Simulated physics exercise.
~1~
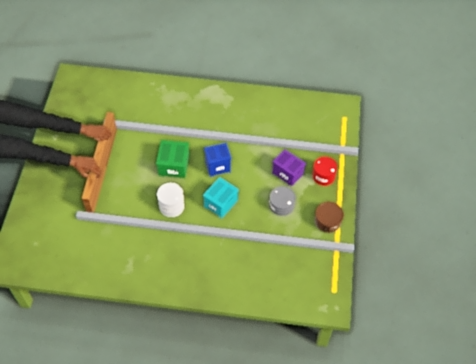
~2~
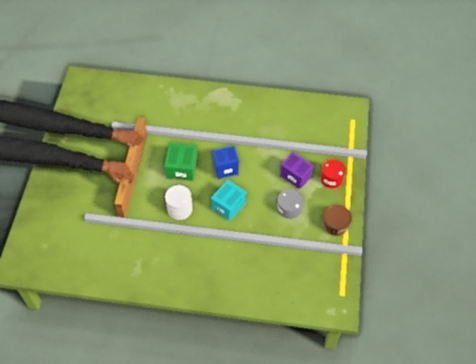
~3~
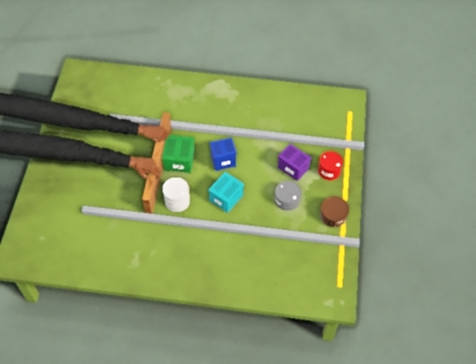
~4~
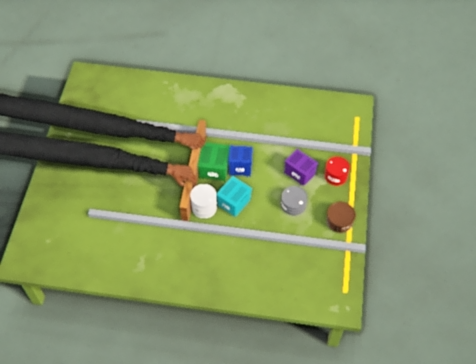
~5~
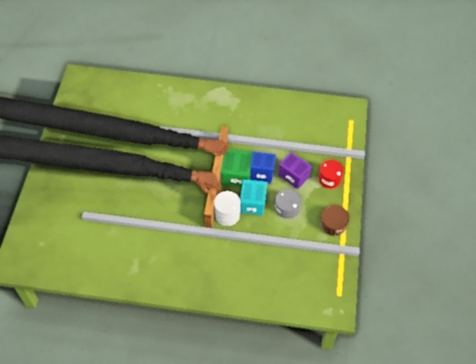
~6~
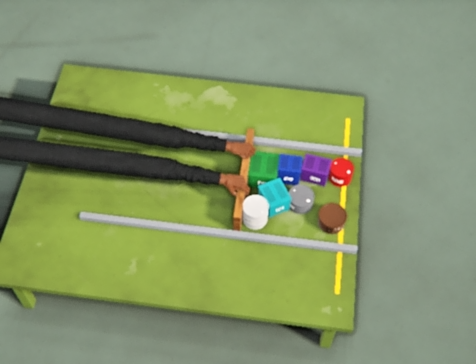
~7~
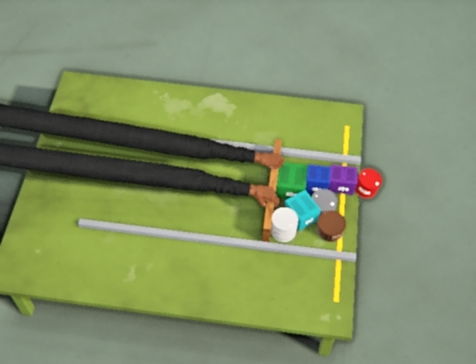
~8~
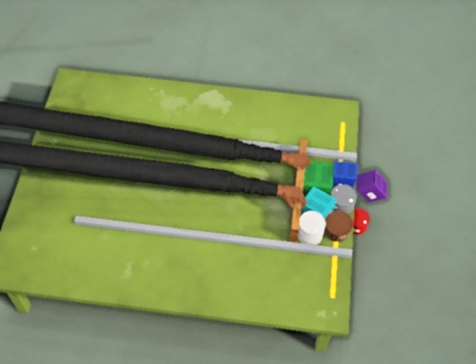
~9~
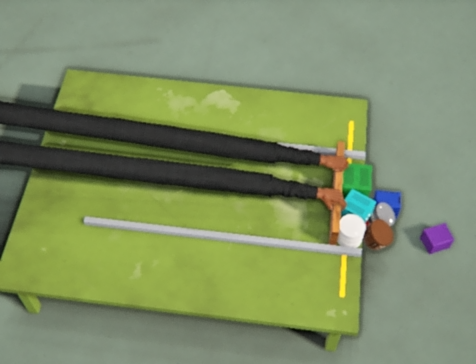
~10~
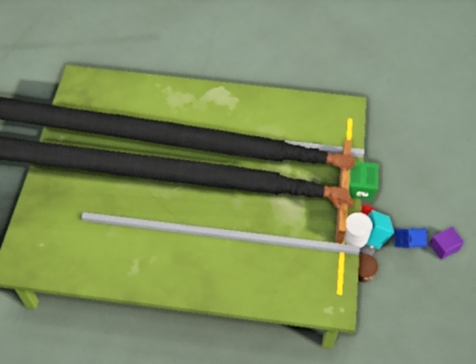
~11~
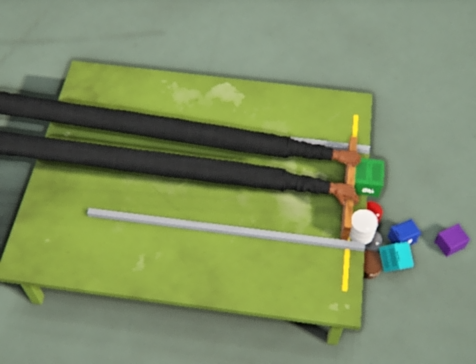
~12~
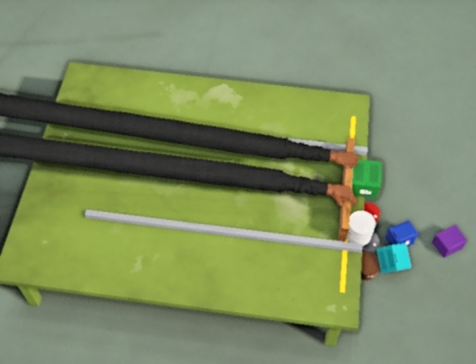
Two dark-sleeved arms push an upright orange-brown plank rightward across a green table, seen from above by a slightly swaying camera. Between two grey rails sit green, blue and purple blocks, a turquoise block, a white cylinder, and red, grey and brown rounded pieces, with a yellow line near the right edge. The plank gathers the green, white, blue and turquoise pieces, then presses them into the others. Red slides past the line, and purple tumbles off first, followed by blue, turquoise and the rest. The plank stops at the line, with green and white still perched at the edge.
